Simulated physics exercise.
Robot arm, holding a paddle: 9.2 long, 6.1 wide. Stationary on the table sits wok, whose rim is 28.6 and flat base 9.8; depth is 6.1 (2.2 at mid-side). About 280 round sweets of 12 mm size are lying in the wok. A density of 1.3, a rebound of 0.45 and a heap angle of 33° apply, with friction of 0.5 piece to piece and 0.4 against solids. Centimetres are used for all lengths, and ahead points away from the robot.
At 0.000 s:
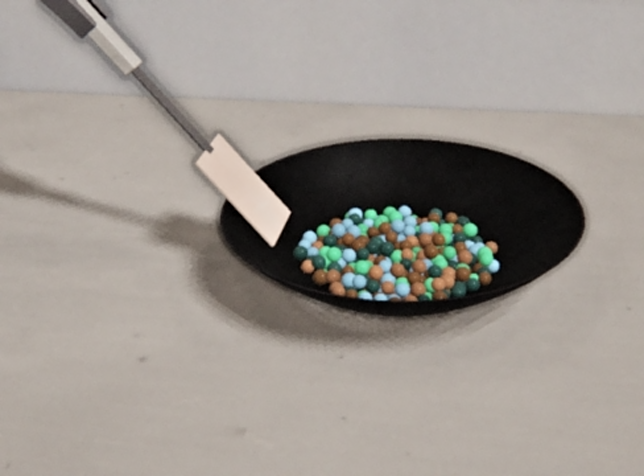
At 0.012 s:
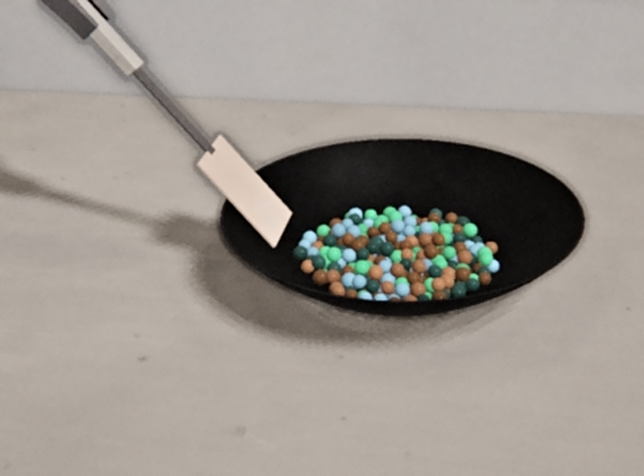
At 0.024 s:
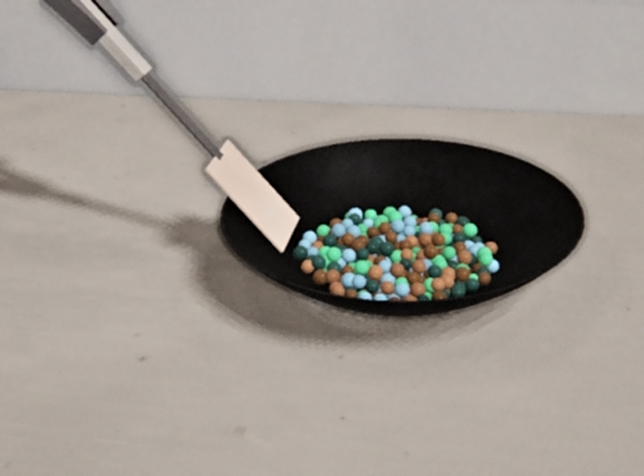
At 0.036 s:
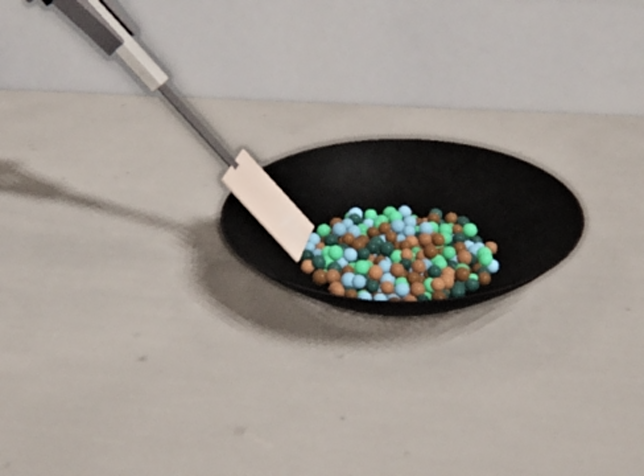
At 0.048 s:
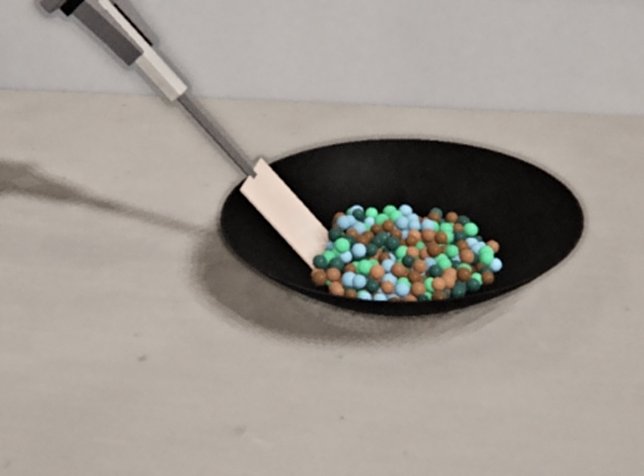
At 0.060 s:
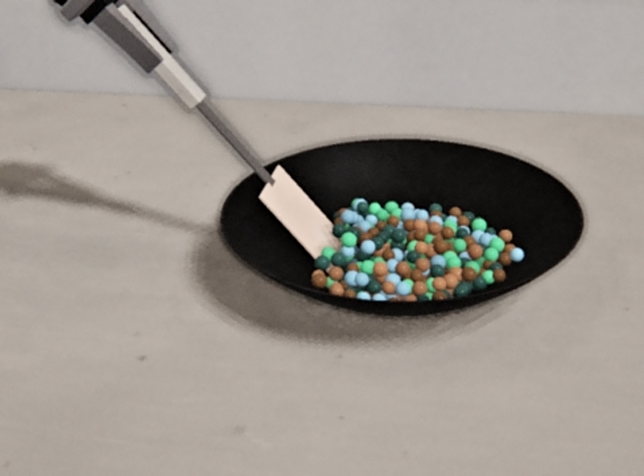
On a pale tabletop, a dark wok holds a pile of small round sweets in green, light blue, brown and dark teal, with a robot arm's flat paddle slanting in at its left side. The paddle slides right into the pile's edge, then pushes the sweets slightly rightward, shifting some across the heap.
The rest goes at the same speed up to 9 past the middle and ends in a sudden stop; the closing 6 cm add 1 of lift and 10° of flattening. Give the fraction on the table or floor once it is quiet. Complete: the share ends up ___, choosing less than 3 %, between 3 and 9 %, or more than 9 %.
The share ends up more than 9 %.
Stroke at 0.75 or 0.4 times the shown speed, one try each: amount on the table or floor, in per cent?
First try around 20 %, second try around 5 %.
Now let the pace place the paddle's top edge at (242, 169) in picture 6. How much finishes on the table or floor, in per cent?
That share would be about 5 percent.
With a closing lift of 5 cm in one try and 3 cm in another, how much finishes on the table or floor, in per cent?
Result: Approx. 20 % and 25 %, one try each.
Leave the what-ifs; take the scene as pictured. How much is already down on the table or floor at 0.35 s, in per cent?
15 %.
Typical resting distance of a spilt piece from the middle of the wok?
It works out to near 28 cm.
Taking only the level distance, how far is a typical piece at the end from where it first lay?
It comes out at about 4 cm.
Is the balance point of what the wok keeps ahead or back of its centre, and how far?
The balance point is about 3.5 cm ahead.
By 0.10 s, sloping 50°, highest piece 7 above the table; 284 in the wok.
By 0.13 s, sloping 48°, highest piece 9 above the table; 281 in the wok, 3 on the blade or in flight.
By 0.35 s, sloping 40°, highest piece 11 above the table; 221 in the wok, 37 on the table or floor, 26 on the blade or in flight.
By 1.40 s, sloping 40°, highest piece 5 above the table; 221 in the wok, 63 on the table or floor.
Final count, 221 in the wok, 63 on the table or floor. That is 22 % on the table or floor.
